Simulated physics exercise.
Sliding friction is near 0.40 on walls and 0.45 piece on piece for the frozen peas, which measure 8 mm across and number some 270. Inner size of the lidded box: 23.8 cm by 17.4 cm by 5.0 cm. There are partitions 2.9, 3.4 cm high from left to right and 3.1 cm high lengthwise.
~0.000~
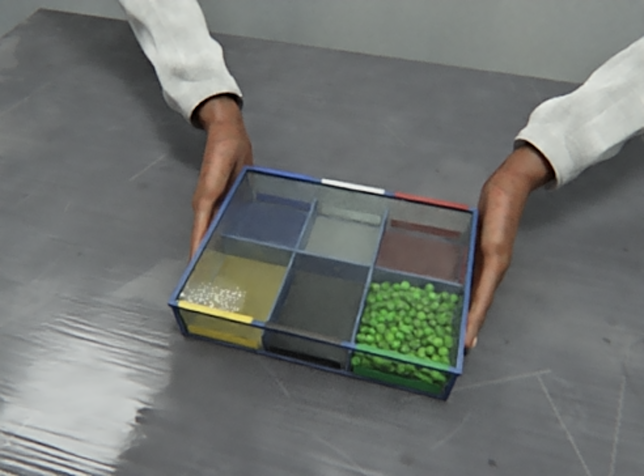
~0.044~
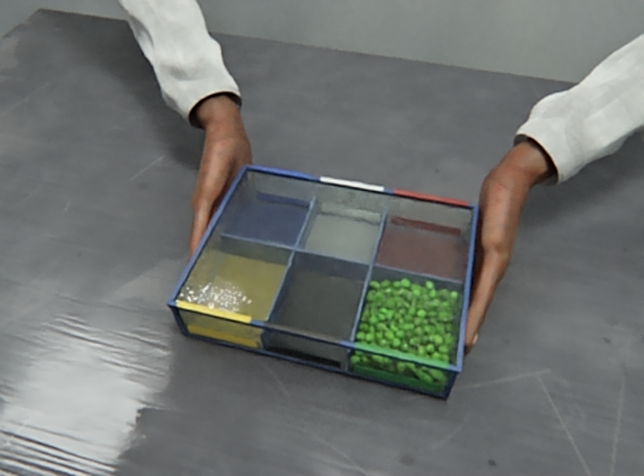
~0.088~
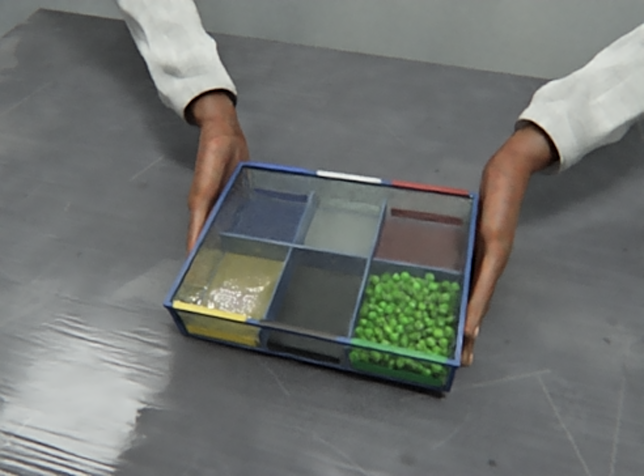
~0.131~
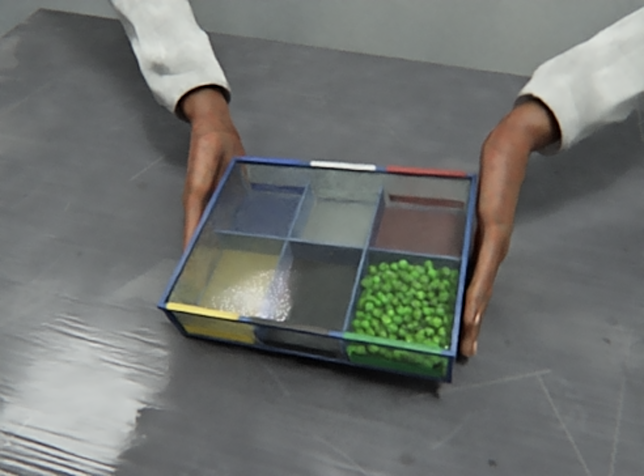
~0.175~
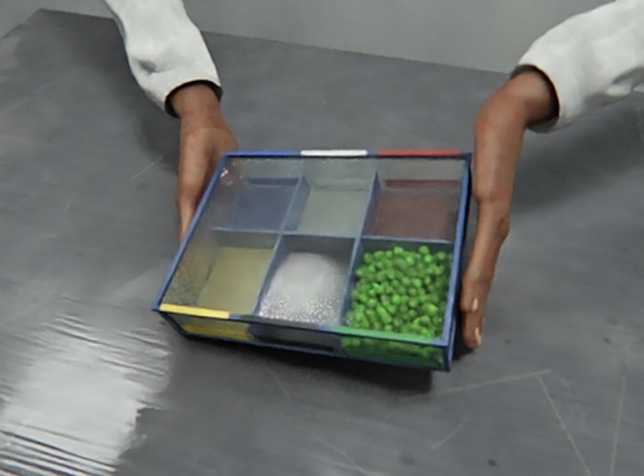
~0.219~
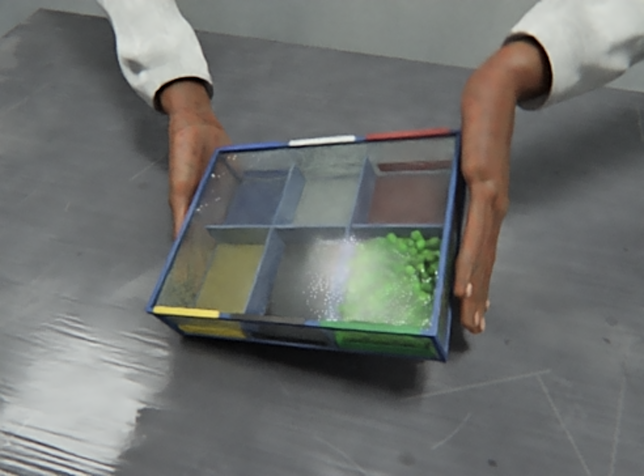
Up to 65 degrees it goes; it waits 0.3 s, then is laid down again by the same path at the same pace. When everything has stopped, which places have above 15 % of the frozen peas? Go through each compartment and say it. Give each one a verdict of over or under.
Outcome: Red: Misses the mark. Blue: Misses the mark. Green: Passes the mark. Yellow: Misses the mark. White: Misses the mark. Black: Misses the mark.
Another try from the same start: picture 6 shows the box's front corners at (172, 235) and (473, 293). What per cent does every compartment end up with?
Each compartment ends with, in per cent, red 30, blue 0, green 70, yellow 0, white 0 and black 0.
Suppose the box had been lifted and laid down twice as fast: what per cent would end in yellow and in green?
My answer: Yellow gets 5 %, while green gets 90 %.
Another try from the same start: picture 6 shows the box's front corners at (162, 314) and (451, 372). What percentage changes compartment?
Then about 5 per cent.
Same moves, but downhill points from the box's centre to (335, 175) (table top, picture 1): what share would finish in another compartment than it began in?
Around 40 percent of them.
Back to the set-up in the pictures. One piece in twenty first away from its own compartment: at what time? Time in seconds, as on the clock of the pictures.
Close to the 0.65 s mark.
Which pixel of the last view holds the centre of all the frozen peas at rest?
I'd say roughly (381, 341).
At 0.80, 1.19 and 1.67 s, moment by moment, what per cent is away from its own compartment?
I'd put the three at close to 10, 10 and 10.
Then, at 0.80 s, tilt 65 degrees; green 90 %, yellow 5 %, black 5 %.
Then, at 1.19 s, tilt 36 degrees; green 90 %, yellow 5 %, black 5 %.
Then, at 1.67 s, tilt 0 degrees; green 90 %, yellow 5 %, black 5 %.
In the end, at 2.1 s, red 0 %, blue 0 %, green 90 %, yellow 5 %, white 0 %, black 5 %.
